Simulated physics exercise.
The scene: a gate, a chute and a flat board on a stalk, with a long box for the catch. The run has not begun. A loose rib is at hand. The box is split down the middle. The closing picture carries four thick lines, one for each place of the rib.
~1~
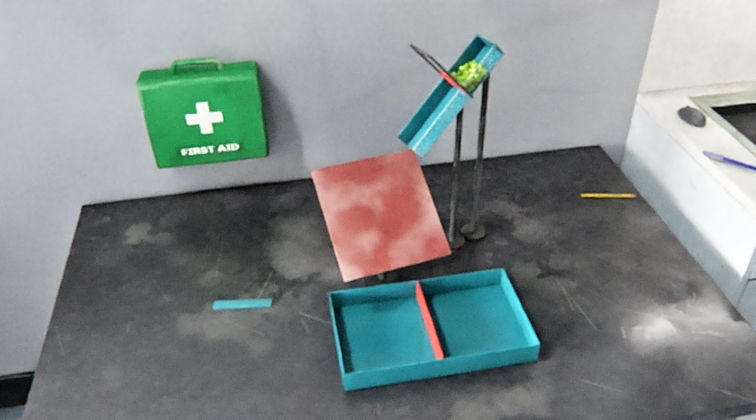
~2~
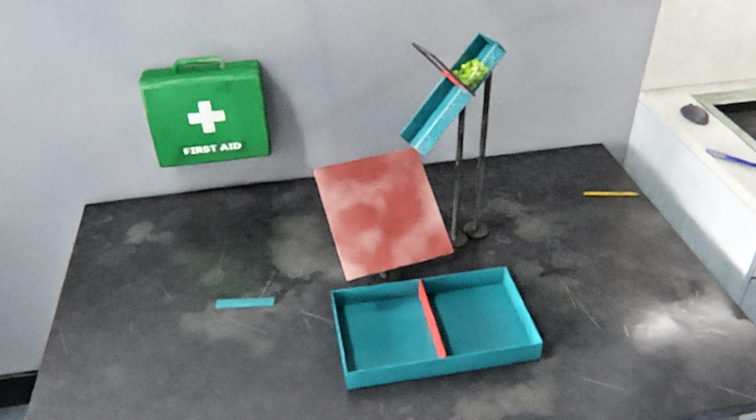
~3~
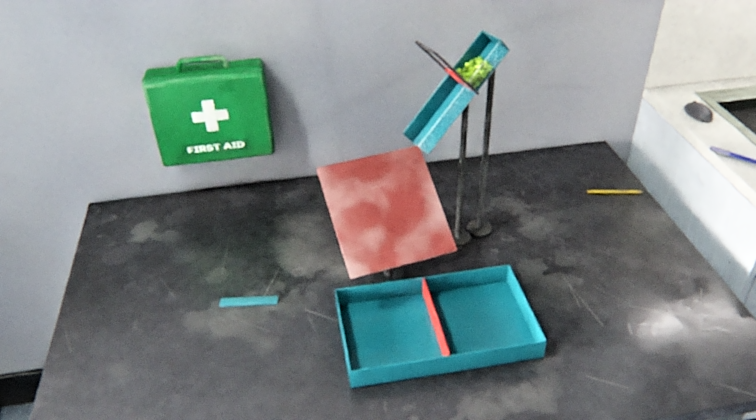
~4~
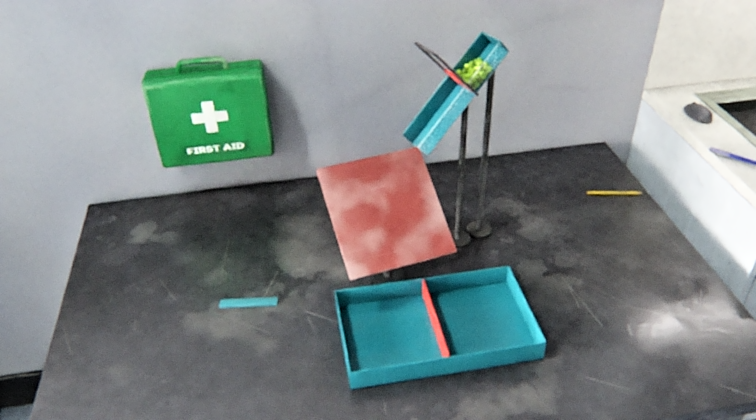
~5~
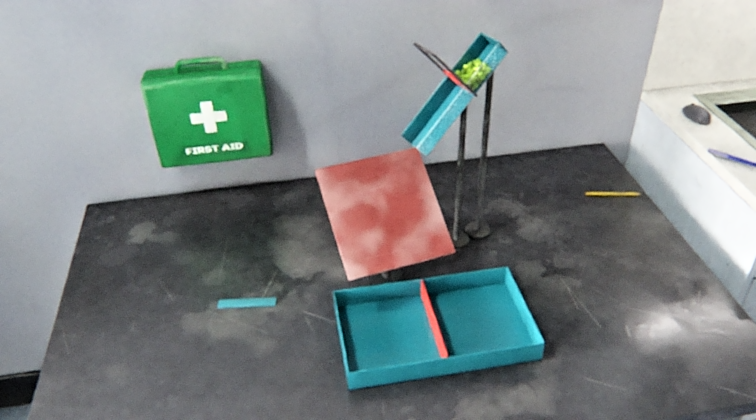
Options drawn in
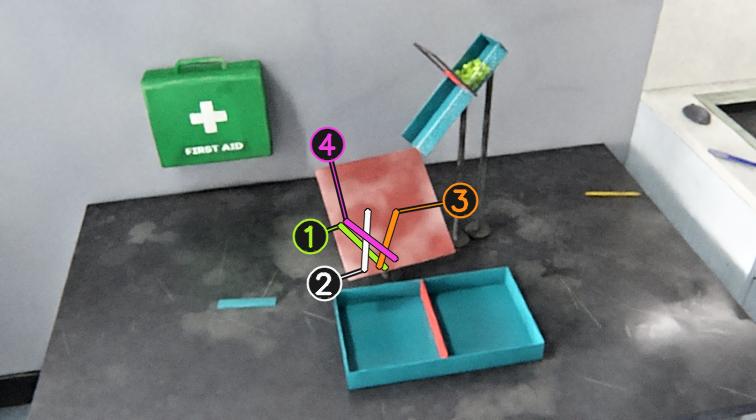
A tilted red board stands between a raised blue chute and a divided box, all still.
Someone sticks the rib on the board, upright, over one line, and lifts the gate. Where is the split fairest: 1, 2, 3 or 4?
4 works best here.
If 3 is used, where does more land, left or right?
The left half.
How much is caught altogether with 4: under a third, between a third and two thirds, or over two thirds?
It is over two thirds.
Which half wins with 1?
The left half.
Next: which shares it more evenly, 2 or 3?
Here it is line 3.
On the marked copy, line 1 from (340, 225) to (385, 267); line 2 from (367, 211) to (364, 269); line 3 from (396, 211) to (379, 266); line 4 from (346, 221) to (395, 258).
If 1 is chosen, of what is caught, most in the left half, a small part in the right.
If 2 is chosen, of what is caught, nearly all in the left half, a stray few in the right.
If 3 is chosen, of what is caught, most in the left half, about a quarter in the right.
If 4 is chosen, of what is caught, about a third in the left half, about two thirds in the right.
